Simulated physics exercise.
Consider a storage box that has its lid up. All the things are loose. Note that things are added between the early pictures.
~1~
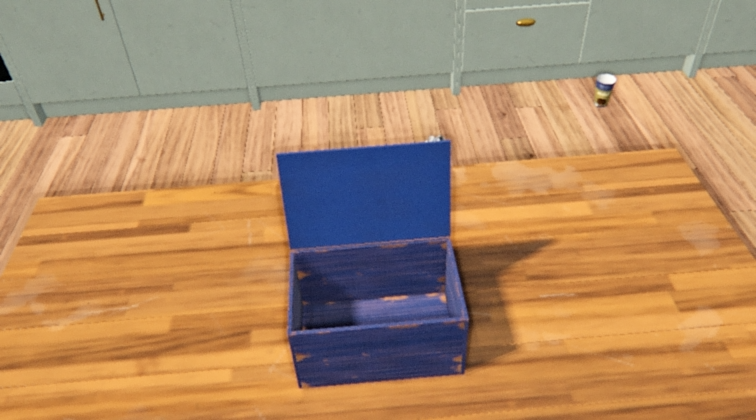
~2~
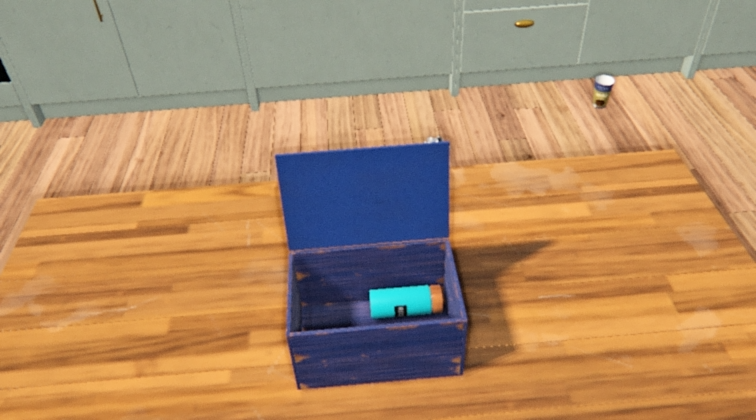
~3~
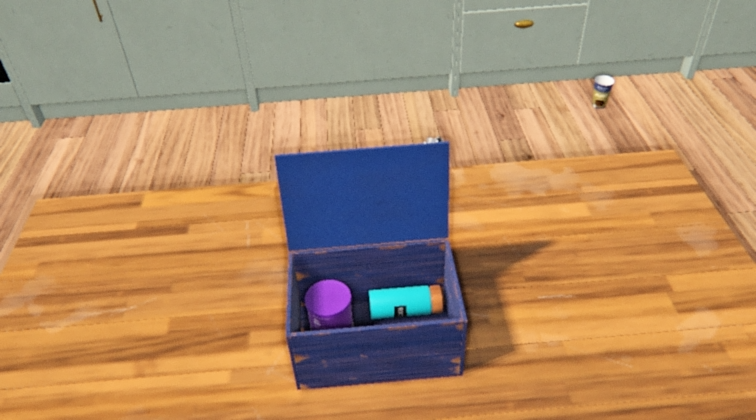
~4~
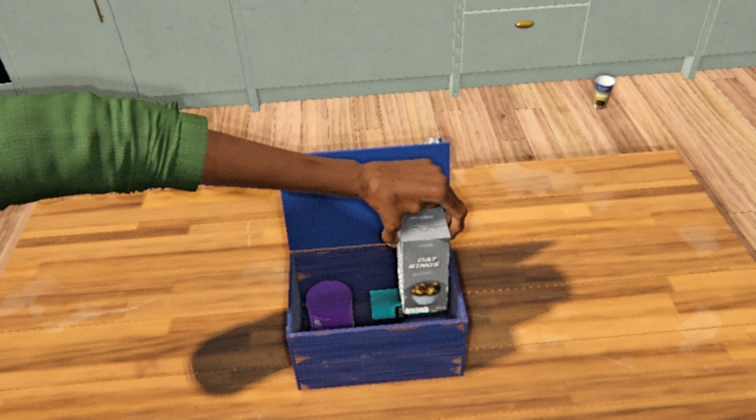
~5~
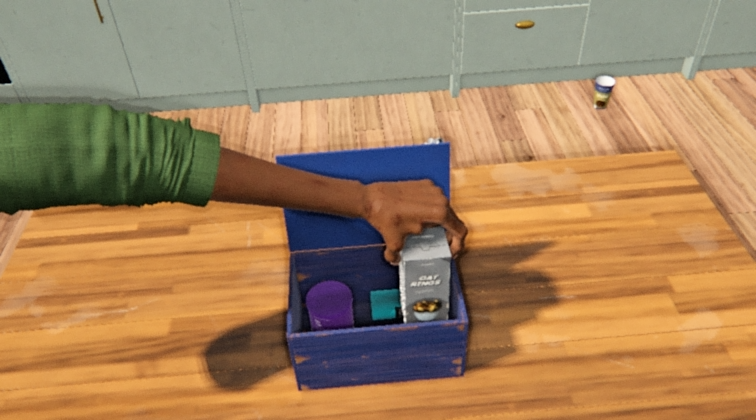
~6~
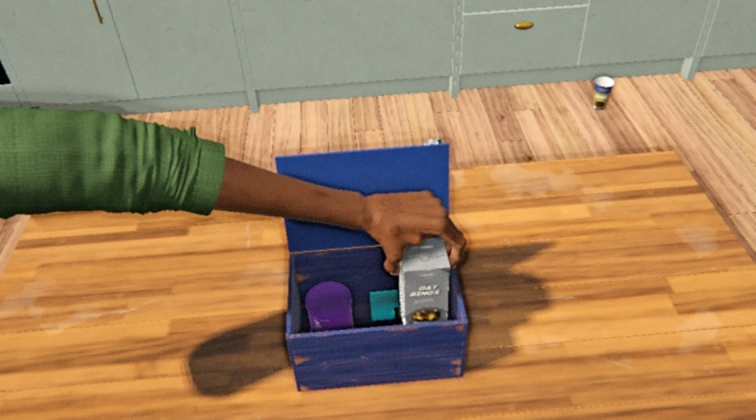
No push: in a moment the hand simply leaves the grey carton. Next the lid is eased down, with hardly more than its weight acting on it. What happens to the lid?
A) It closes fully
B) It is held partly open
It is held partly open (B).
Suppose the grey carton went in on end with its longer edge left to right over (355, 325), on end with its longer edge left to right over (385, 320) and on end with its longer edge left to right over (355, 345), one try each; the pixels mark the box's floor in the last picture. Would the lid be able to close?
In the first case it shuts flat; in the second case it stays ajar; in the third case it shuts flat.
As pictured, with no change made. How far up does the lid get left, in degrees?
About 20° above the rim.
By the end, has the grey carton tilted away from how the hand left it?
Once everything settles, it keeps its original angle.
Then, 1.00 s later than the last frame, lid starting down; grey carton moved about its own width near (423, 310).
Then, 1.50 s later than the last frame, lid 65° above the rim; grey carton moved about its own width near (423, 310).
Then, 1.80 s later than the last frame, lid 36° above the rim; grey carton moved about its own width near (423, 310).
When it is over, lid 22° above the rim; moved from the start, grey carton; the other 2 as before. End places, in pixels of the last picture, grey carton near (423, 310).
